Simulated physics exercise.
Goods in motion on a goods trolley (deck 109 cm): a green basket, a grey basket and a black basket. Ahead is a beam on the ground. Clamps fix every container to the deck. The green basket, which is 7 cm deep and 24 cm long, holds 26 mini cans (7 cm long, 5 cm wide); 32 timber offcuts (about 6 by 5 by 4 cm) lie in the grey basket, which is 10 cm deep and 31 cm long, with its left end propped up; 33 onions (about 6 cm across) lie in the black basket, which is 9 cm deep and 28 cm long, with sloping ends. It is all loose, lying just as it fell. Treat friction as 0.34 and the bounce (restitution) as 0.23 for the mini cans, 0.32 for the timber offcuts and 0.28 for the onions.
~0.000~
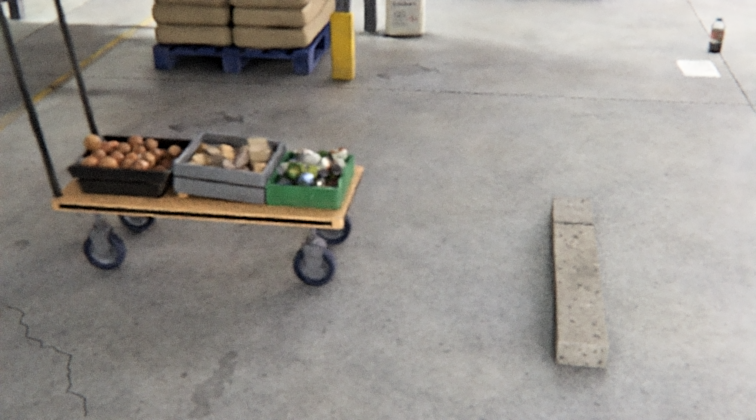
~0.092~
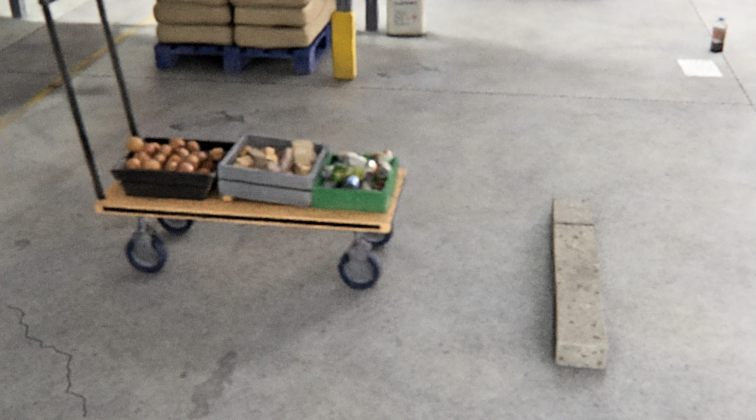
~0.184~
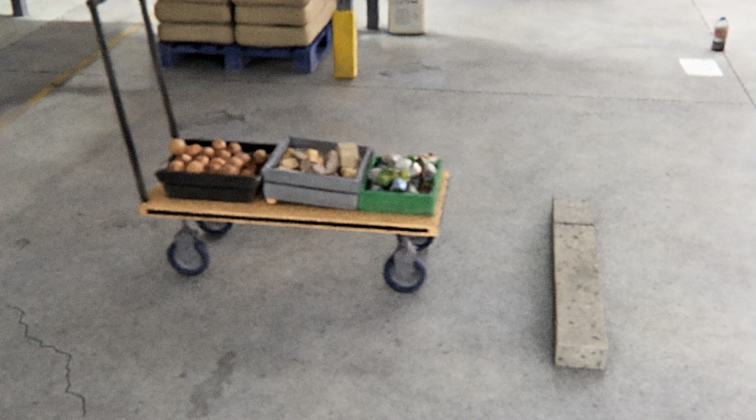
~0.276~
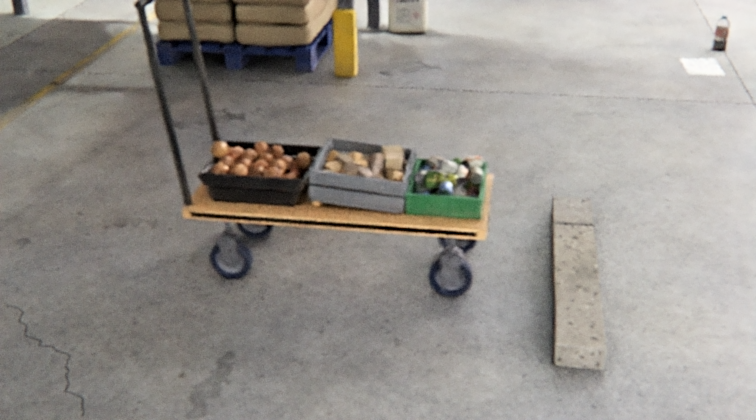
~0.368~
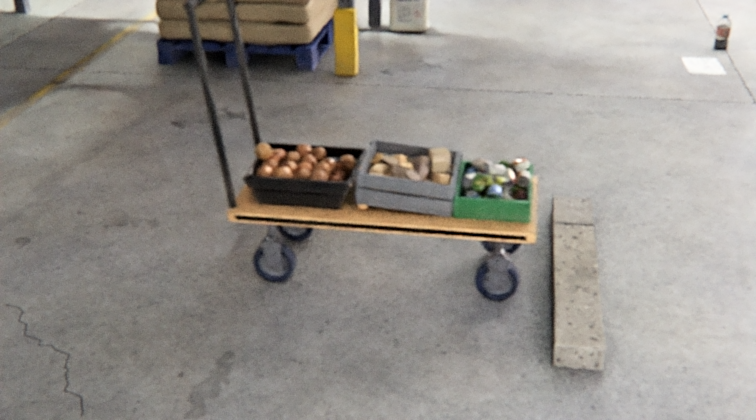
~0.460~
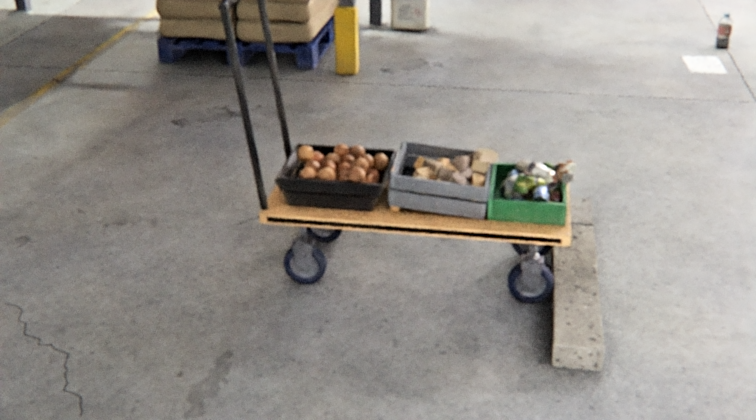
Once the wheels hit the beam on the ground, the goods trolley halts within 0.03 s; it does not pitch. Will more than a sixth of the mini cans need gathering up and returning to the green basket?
Yes - I reckon the overflow goes higher than a sixth of the load.
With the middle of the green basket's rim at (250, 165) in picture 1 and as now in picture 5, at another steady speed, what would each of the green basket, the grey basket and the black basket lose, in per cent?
Green basket 40, grey basket 10, black basket 20 per cent.
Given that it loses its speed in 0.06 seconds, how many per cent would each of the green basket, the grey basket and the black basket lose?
Result - green basket: 20 percent, grey basket: 0 percent, black basket: 0 percent.
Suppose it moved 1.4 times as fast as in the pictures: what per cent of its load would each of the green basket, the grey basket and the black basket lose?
Green basket 40, grey basket 10, black basket 20 per cent.
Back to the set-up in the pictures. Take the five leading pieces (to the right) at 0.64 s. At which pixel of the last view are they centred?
(604, 192).
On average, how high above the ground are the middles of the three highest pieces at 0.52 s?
I'd say near 48 cm.
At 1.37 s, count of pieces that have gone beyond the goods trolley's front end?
Some 8 pieces.
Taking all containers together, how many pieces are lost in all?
Taken together it comes to about 8.
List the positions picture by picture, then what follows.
In the first picture (each is followed by its nearest rim corner in this view; the camera moves round a little), green basket, (335, 189); black basket, (166, 172); 80 cm short of the stop; none out.
The second picture shows green basket, (383, 192); black basket, (211, 175); 63 cm short of the stop.
The third picture shows green basket, (431, 195); black basket, (257, 177); 46 cm short of the stop.
The fourth picture shows green basket, (479, 198); black basket, (302, 180); 29 cm short of the stop.
The fifth picture shows green basket, (528, 202); black basket, (349, 183); 12 cm short of the stop.
The sixth picture shows green basket, (563, 204); black basket, (382, 185); stopped; none out.
After 0.52 s, green basket 24 in, 2 out, grey basket 31 in, 1 out and black basket 33 in, 0 out.
After 0.64 s, green basket 20 in, 6 out, grey basket 31 in, 1 out and black basket 33 in, 0 out.
After 0.87 s, green basket 18 in, 8 out, grey basket 31 in, 1 out and black basket 33 in, 0 out.
When it is over (at 1.37 s), green basket 18 in, 8 out, grey basket 31 in, 1 out and black basket 33 in, 0 out. Asked share, 8 of 26, 31 per cent.
